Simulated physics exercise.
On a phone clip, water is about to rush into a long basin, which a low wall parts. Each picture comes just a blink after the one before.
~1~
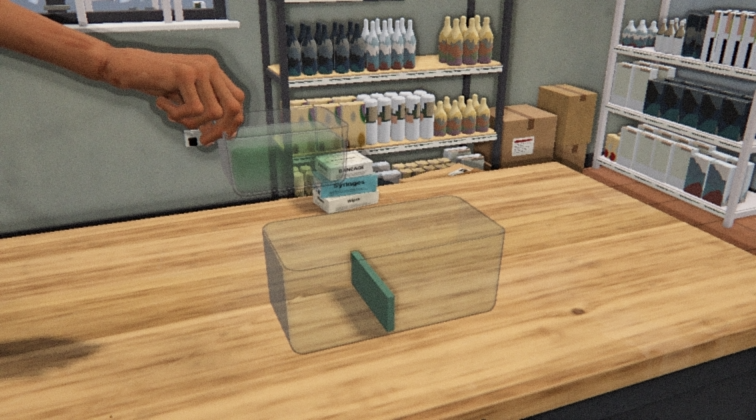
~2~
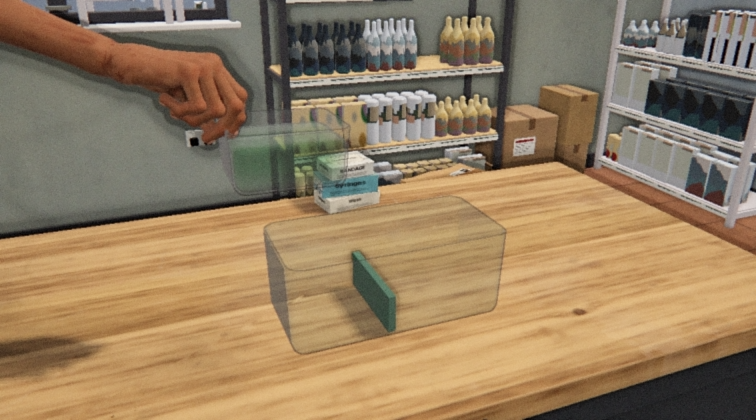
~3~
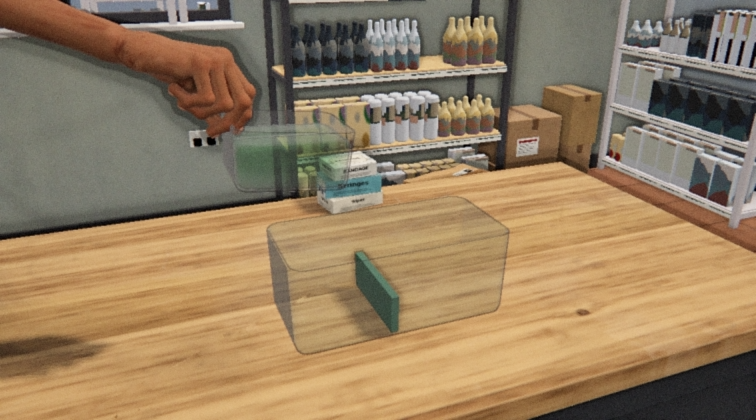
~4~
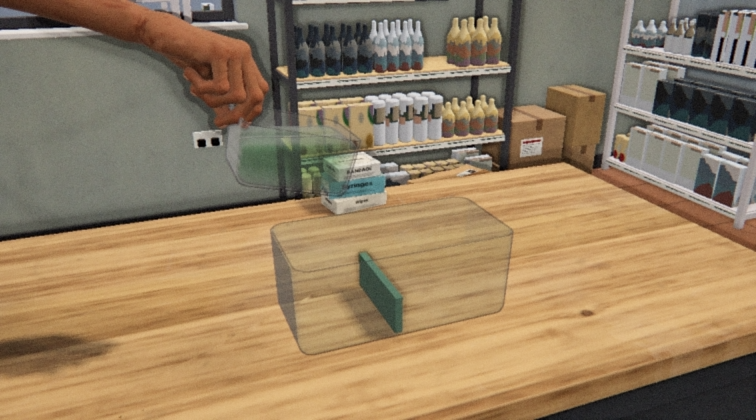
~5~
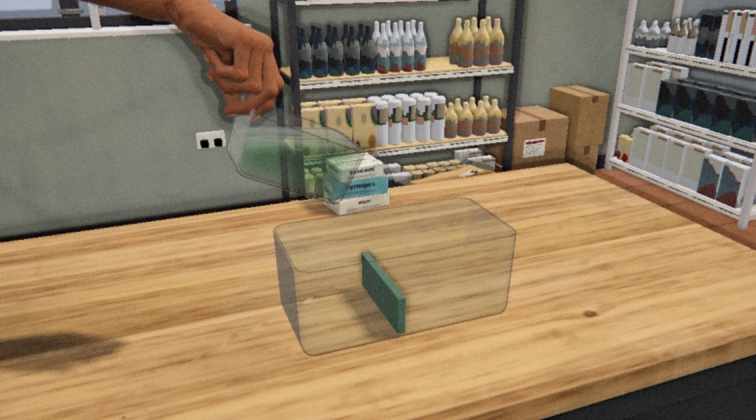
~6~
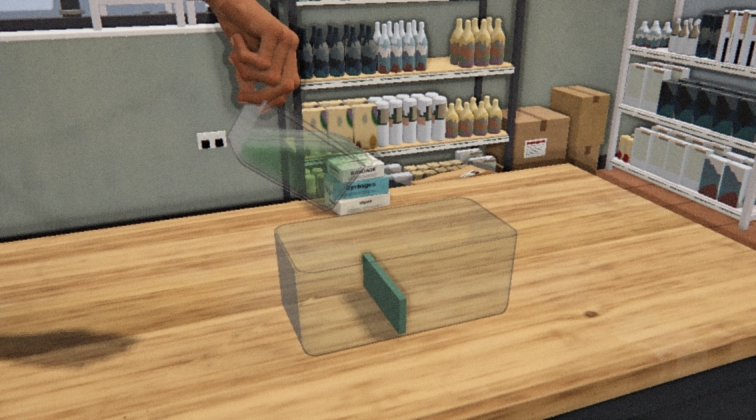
A hand held a clear container of green liquid above a wooden table and steadily tilted it down to the right, behind a see-through box with a small green divider standing inside.
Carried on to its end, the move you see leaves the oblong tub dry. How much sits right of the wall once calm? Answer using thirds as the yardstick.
Between a third and two thirds of it.
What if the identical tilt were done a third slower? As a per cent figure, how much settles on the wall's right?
I'd say roughly 65 in every hundred ends up there.
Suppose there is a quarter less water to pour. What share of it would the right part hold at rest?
I'd put it at some 35 %.
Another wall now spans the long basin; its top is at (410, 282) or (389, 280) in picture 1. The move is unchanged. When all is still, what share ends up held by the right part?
With the first placement it is 30 %, with the second 30 %.
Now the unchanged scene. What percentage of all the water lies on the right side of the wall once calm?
Near 50 in a hundred.
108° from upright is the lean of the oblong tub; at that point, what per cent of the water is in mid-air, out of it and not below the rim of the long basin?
I'd say some 30 per cent of it.
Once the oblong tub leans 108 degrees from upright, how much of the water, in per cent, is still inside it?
10 %.
A moment on, the oblong tub is tipped right over and 11 per cent is still to pour, 16 is left of the wall and 42 right of it.
Next, the oblong tub is tipped right over and 0 per cent is still to pour, 45 is left of the wall and 47 right of it.
Then the oblong tub is tipped right over and 0 per cent is still to pour, 48 is left of the wall and 48 right of it.
Later the oblong tub is tipped right over and 0 per cent is still to pour, 48 is left of the wall and 49 right of it.
Finally, 48 per cent lies left of the wall, 49 right of it and 3 outside.
